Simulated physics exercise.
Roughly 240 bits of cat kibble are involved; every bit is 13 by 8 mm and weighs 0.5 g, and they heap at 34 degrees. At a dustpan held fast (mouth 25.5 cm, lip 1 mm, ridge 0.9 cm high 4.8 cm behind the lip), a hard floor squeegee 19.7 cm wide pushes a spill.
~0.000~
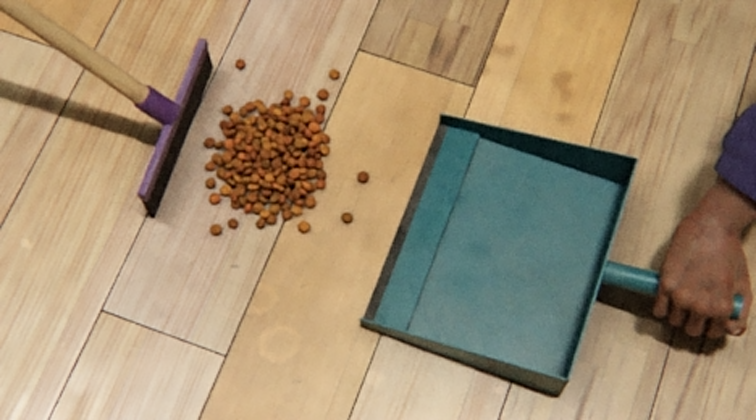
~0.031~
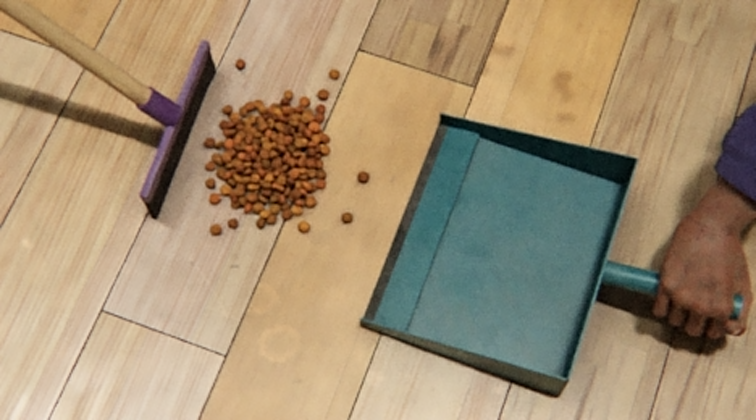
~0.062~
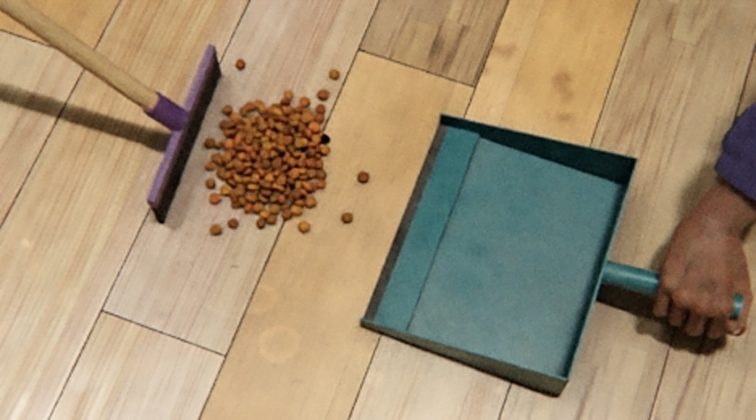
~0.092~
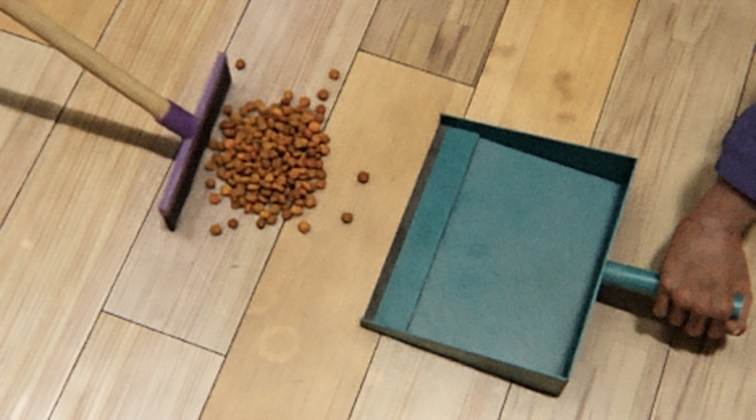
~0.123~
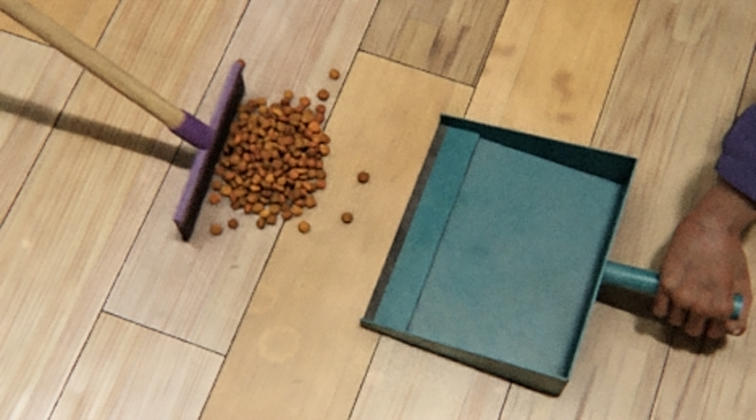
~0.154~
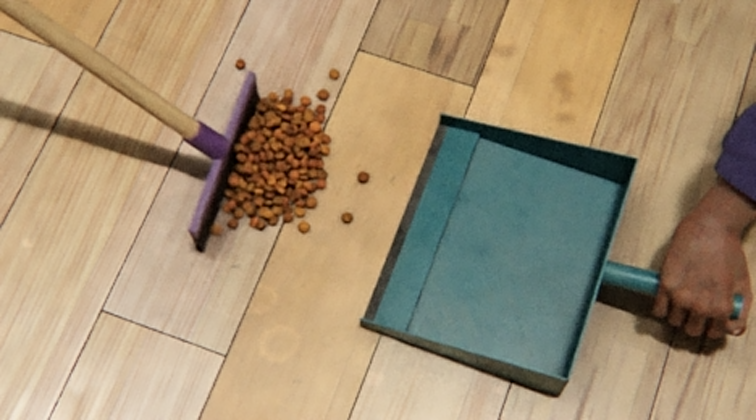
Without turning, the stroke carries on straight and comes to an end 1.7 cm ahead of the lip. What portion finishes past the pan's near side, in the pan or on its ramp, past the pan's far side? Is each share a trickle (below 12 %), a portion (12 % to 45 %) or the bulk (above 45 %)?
In the end near side: It gets a trickle; pan: It gets a decent chunk; far side: It gets a trickle.
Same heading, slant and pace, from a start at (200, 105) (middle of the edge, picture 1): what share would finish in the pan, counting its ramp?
Estimate: Near 55 %.
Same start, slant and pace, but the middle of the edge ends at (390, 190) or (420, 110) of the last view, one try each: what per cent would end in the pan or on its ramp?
About 60 % and 35 %.
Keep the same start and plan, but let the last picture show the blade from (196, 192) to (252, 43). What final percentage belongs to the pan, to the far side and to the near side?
Pan 35 % / far 20 % / near 0 %.
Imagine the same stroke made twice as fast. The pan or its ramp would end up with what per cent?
Then roughly 70 per cent.
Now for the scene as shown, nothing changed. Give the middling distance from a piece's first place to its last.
That distance is around 18 cm.
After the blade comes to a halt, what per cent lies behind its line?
Estimate: Near 20 %.
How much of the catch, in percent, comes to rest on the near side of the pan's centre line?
Roughly 70 per cent.
Then, at 0.30 s, middle of the blade 11 cm from the lip; 0 % over the lip, far side 0 %, near side 0 %.
After 0.40 s, middle of the blade 4 cm from the lip; 5 % over the lip, far side 0 %, near side 0 %.
After 0.63 s, middle of the blade 2 cm from the lip; 40 % over the lip, far side 0 %, near side 0 %.
At rest (1.1 s), near side 0 %, pan 40 %, far side 0 %, in front of the lip or behind the blade 55 %.
